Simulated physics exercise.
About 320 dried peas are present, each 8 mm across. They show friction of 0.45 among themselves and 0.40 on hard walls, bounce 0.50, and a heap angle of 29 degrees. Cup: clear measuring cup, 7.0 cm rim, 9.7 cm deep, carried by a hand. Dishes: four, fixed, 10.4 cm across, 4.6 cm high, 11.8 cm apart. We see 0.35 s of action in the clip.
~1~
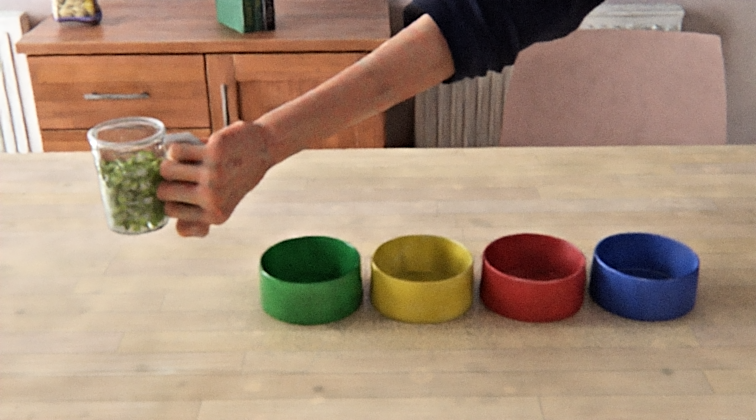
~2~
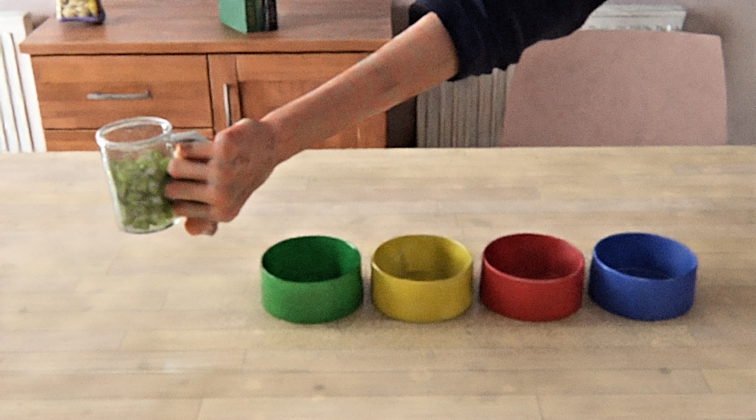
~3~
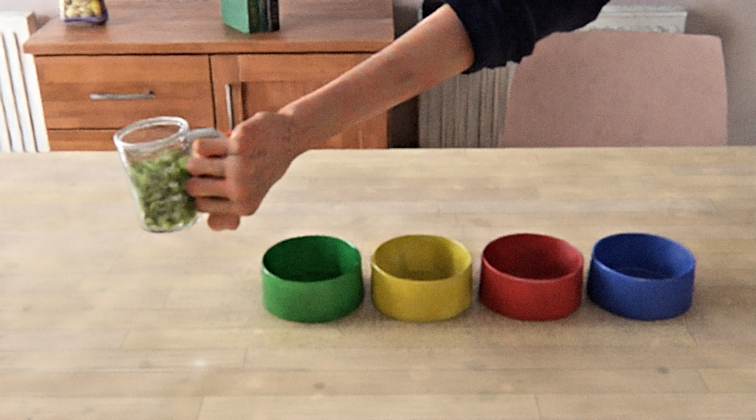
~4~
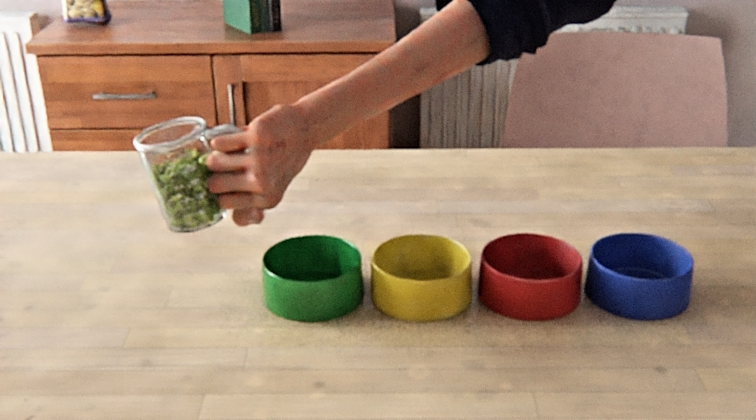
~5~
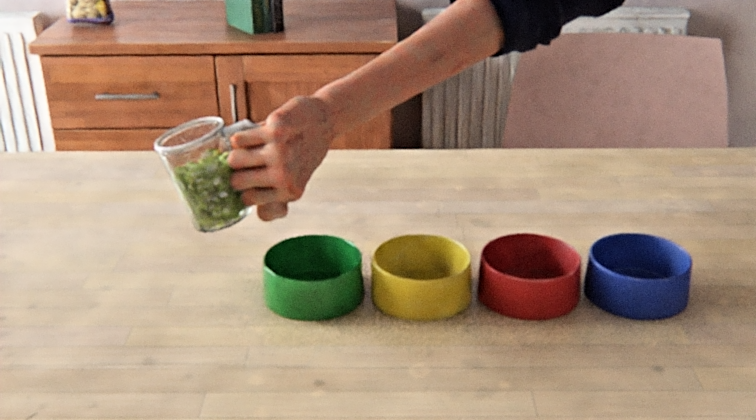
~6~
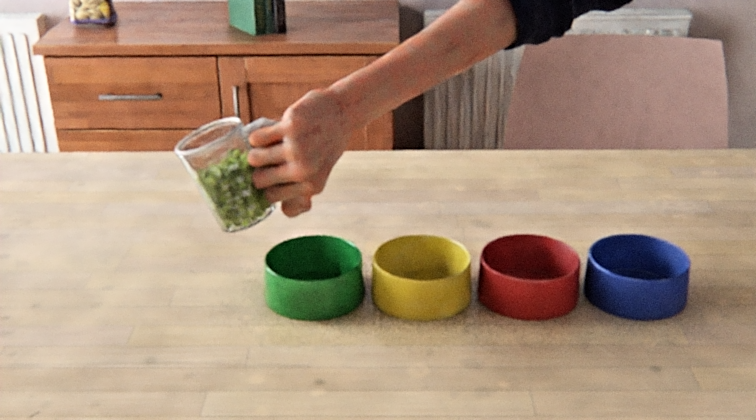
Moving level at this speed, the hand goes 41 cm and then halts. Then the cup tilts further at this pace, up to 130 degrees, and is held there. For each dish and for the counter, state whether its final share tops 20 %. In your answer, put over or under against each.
Red - over; blue - under; green - under; yellow - over; counter - over.
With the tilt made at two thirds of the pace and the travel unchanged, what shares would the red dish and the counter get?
Result - red dish: 20; counter: 40.
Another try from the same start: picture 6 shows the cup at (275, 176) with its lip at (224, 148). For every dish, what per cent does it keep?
Then red 30, blue 0, green 0, and yellow 40.
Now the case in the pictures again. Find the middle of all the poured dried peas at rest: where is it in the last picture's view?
Once everything settles, the centre is around (475, 287).
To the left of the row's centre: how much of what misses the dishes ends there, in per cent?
I'd estimate close to 50 in a hundred.
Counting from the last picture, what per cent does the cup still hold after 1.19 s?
Somewhere close to 100 percent.
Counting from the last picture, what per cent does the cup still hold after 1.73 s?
About 0 percent of the load.
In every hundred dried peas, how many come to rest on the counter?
35 %.
Then, 0.71 s after the last picture, tilt 72 degrees; cup holds 100 %.
Then, 1.19 s after the last picture, tilt 106 degrees; cup holds 100 %.
Then, 1.73 s after the last picture, tilt 130 degrees; cup holds 0 %, red 30 %, yellow 30 %.
In the end, red 30 %, blue 0 %, green 0 %, yellow 30 %, counter 35 %.
